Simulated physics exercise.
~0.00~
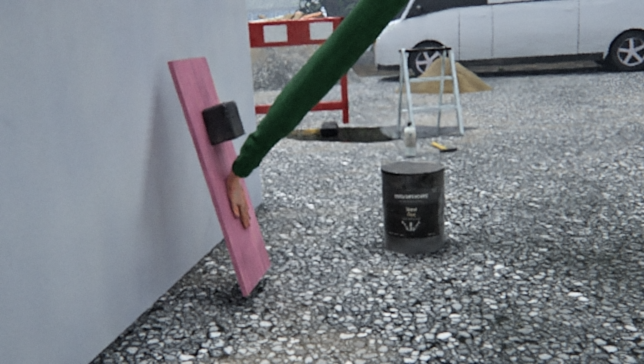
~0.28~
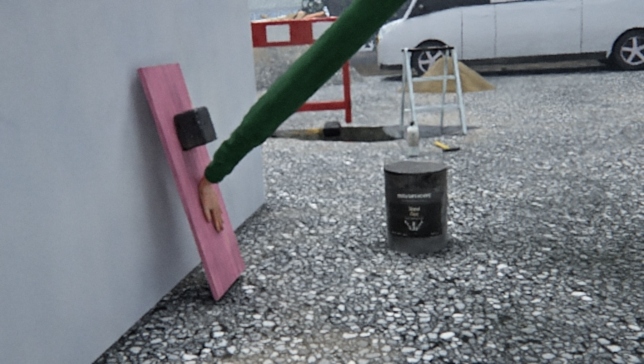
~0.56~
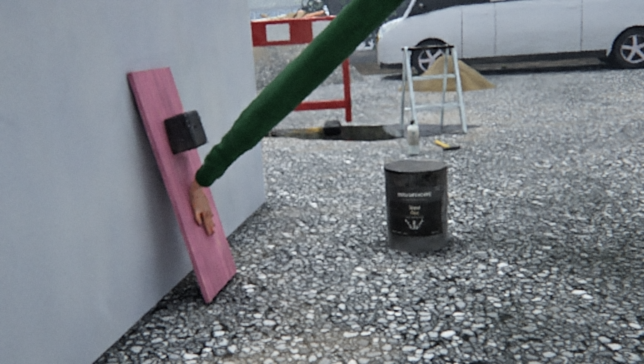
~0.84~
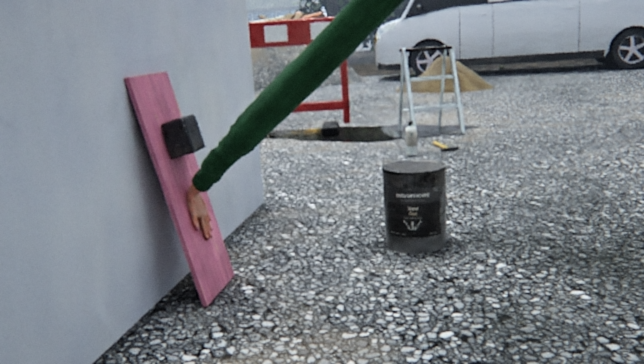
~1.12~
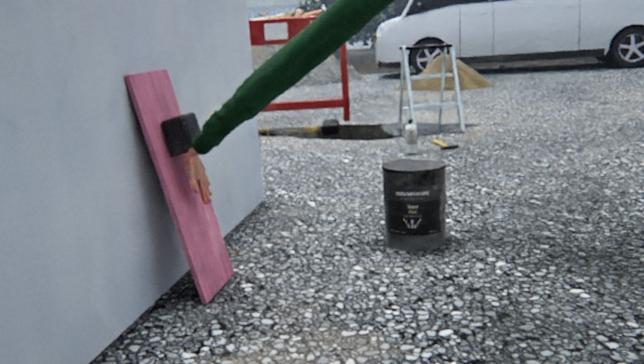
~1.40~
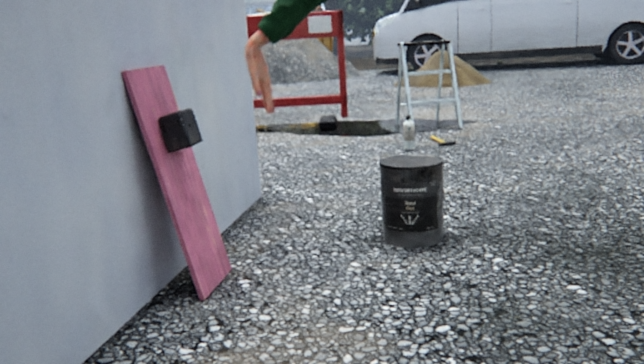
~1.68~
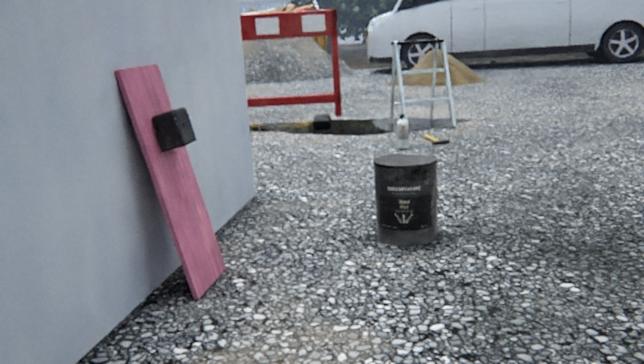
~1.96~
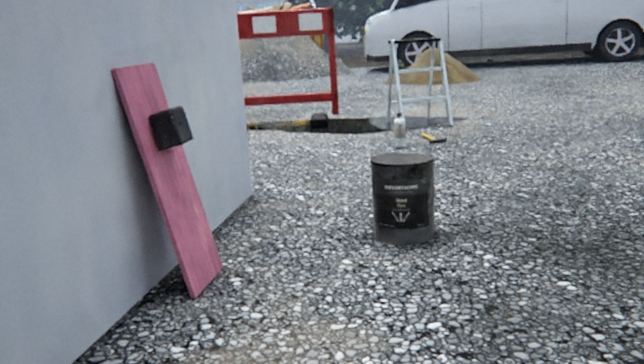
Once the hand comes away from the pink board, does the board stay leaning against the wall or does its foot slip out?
The pink board stays leaning against the wall after the hand comes away, and its foot does not slip out.
The video shows a green-sleeved arm leaning a pink board with a dark block on it against a grey wall, near a black pail on gravel. The hand lets go and draws away, and the board stays leaning against the wall.
